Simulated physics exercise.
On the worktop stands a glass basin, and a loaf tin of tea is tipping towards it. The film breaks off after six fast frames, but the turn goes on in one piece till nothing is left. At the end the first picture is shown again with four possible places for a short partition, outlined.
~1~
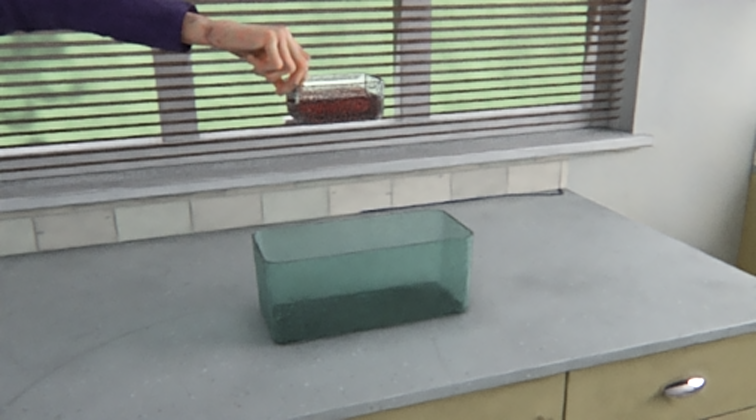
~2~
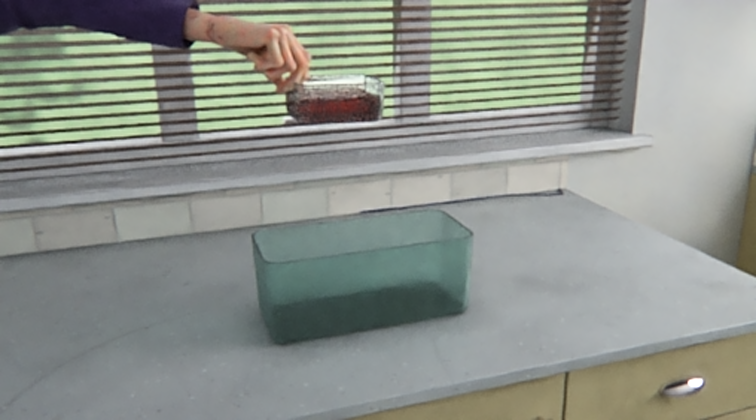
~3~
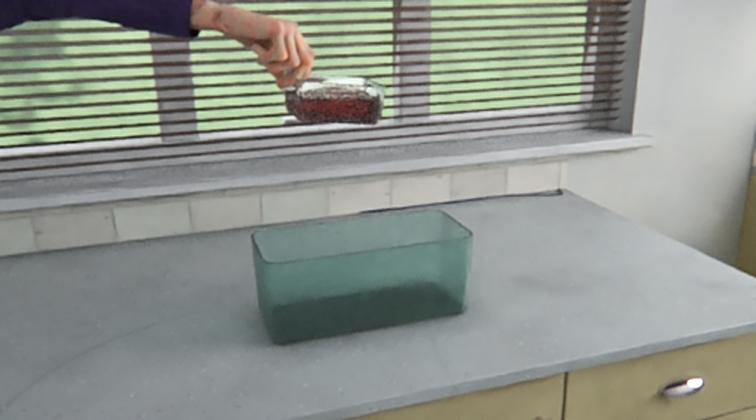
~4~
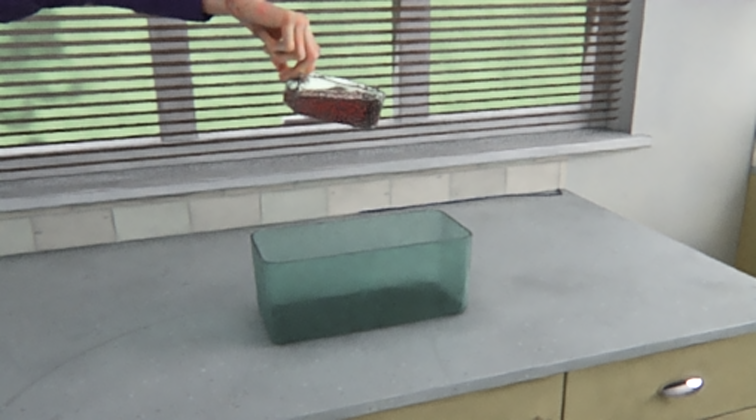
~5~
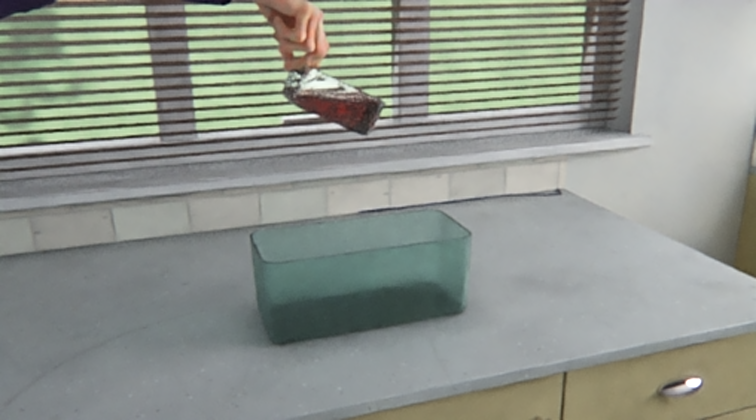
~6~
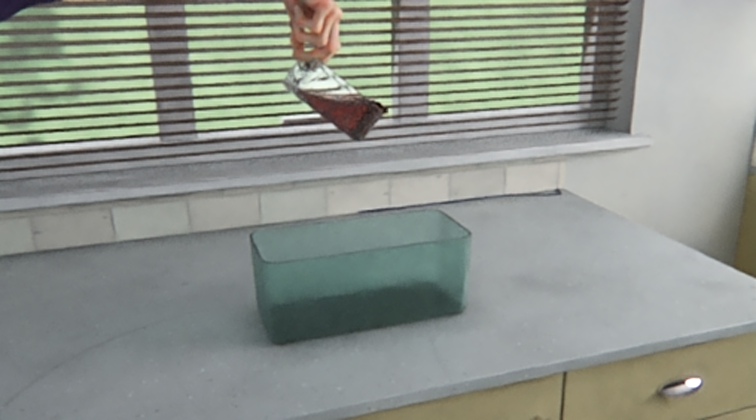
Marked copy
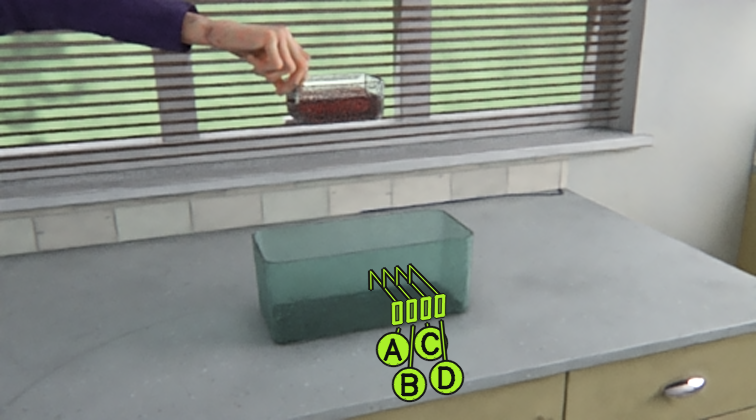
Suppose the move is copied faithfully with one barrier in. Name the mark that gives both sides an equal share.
Slot C does it best.
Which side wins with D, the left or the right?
The left one.
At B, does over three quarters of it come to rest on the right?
No, it does not.
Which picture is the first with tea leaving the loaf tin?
Picture 6.
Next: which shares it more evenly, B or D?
It is B.
On the marked copy, A at (398, 328); B at (413, 326); C at (427, 323); D at (441, 321).
With A, about 26 % ends left of the wall and 71 % right of it; 3 % is lost outside.
With B, about 34 % ends left of the wall and 63 % right of it; 3 % is lost outside.
With C, about 49 % ends left of the wall and 49 % right of it.
With D, about 76 % ends left of the wall and 21 % right of it; 3 % is lost outside.
